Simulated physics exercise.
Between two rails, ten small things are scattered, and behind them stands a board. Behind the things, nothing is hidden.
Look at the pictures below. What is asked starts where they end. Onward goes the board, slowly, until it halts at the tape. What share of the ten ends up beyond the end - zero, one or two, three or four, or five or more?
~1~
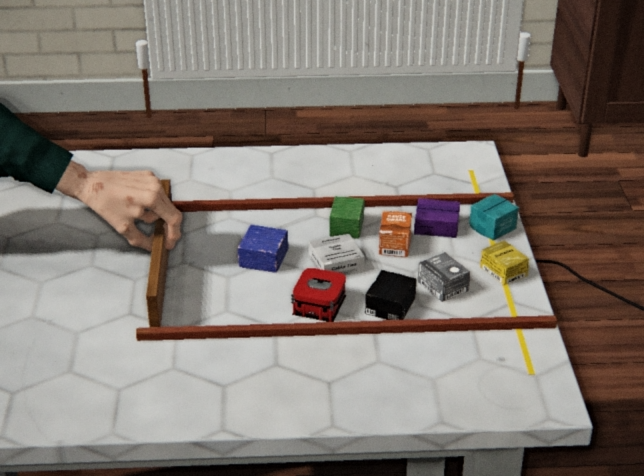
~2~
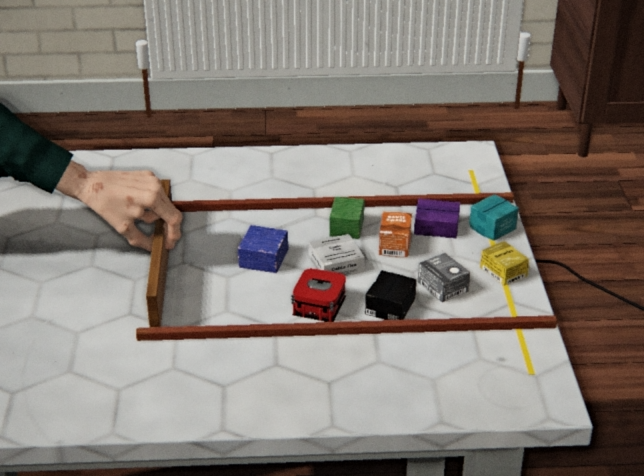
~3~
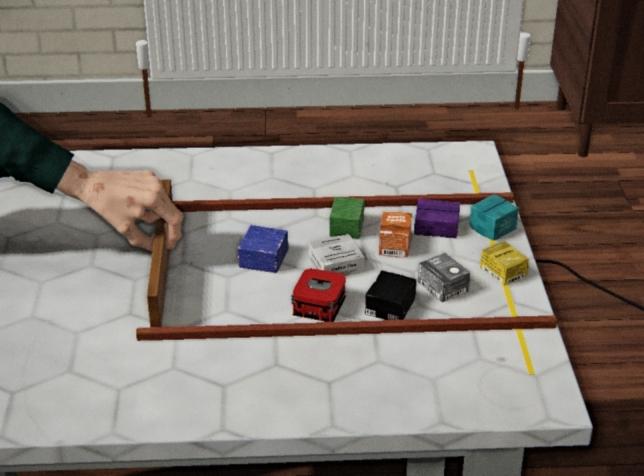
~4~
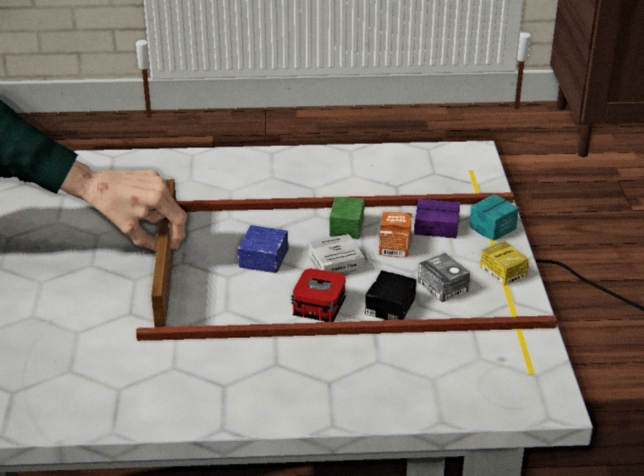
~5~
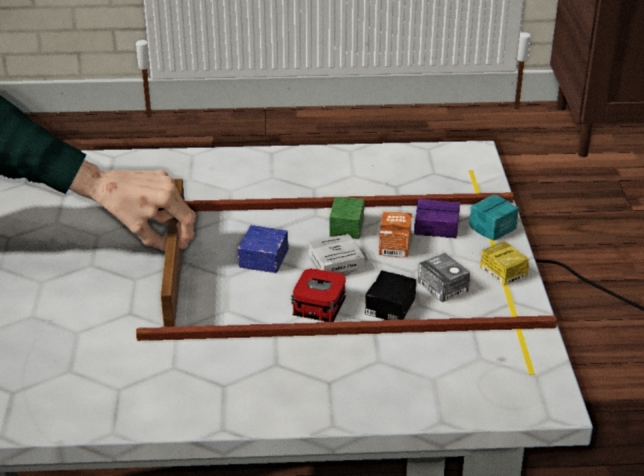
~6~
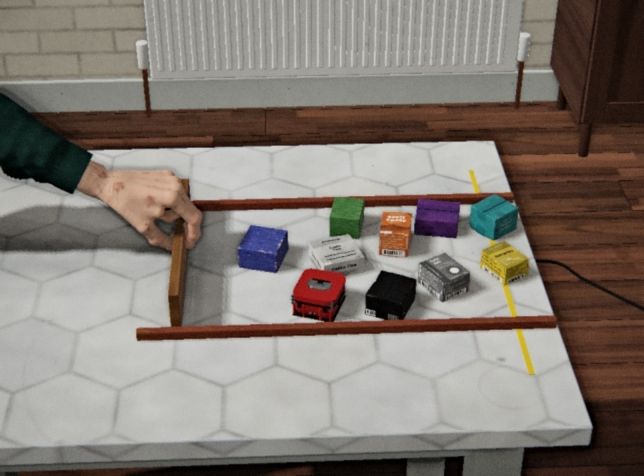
What ends up beyond the end is five or more of them.
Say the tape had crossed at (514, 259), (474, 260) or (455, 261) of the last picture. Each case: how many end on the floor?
Respectively 7, 3 and 3.
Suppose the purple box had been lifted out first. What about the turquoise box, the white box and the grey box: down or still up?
Turquoise box down; white box down; grey box down.
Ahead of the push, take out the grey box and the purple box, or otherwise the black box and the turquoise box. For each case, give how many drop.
5 for the first case, 5 for the second.
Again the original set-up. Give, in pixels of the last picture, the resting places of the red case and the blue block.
The first near (531, 286), the second near (514, 239).
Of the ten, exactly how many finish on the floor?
Altogether the count is 7.
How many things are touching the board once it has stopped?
Tally at the end: 3.
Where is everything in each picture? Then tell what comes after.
In the first picture, turquoise box (494, 217); yellow box (504, 263); purple box (437, 218); board (161, 251); tape (498, 259).
In the second picture, yellow box (504, 263); black box (391, 297).
In the third picture, purple box (437, 219); red case (319, 295).
In the fourth picture, turquoise box (494, 218); orange box (395, 234).
In the fifth picture, yellow box (504, 263); blue block (263, 249).
In the sixth picture, turquoise box (494, 218); yellow box (504, 263); purple box (437, 219); board (181, 250); tape (498, 259).
Early on, none off yet; turquoise box at rest near (494, 218); yellow box at rest near (504, 263); purple box at rest near (437, 219).
Finally, the number that fall off is five or more; lost, white box, black box, orange box, grey box, purple box, yellow box and turquoise box.
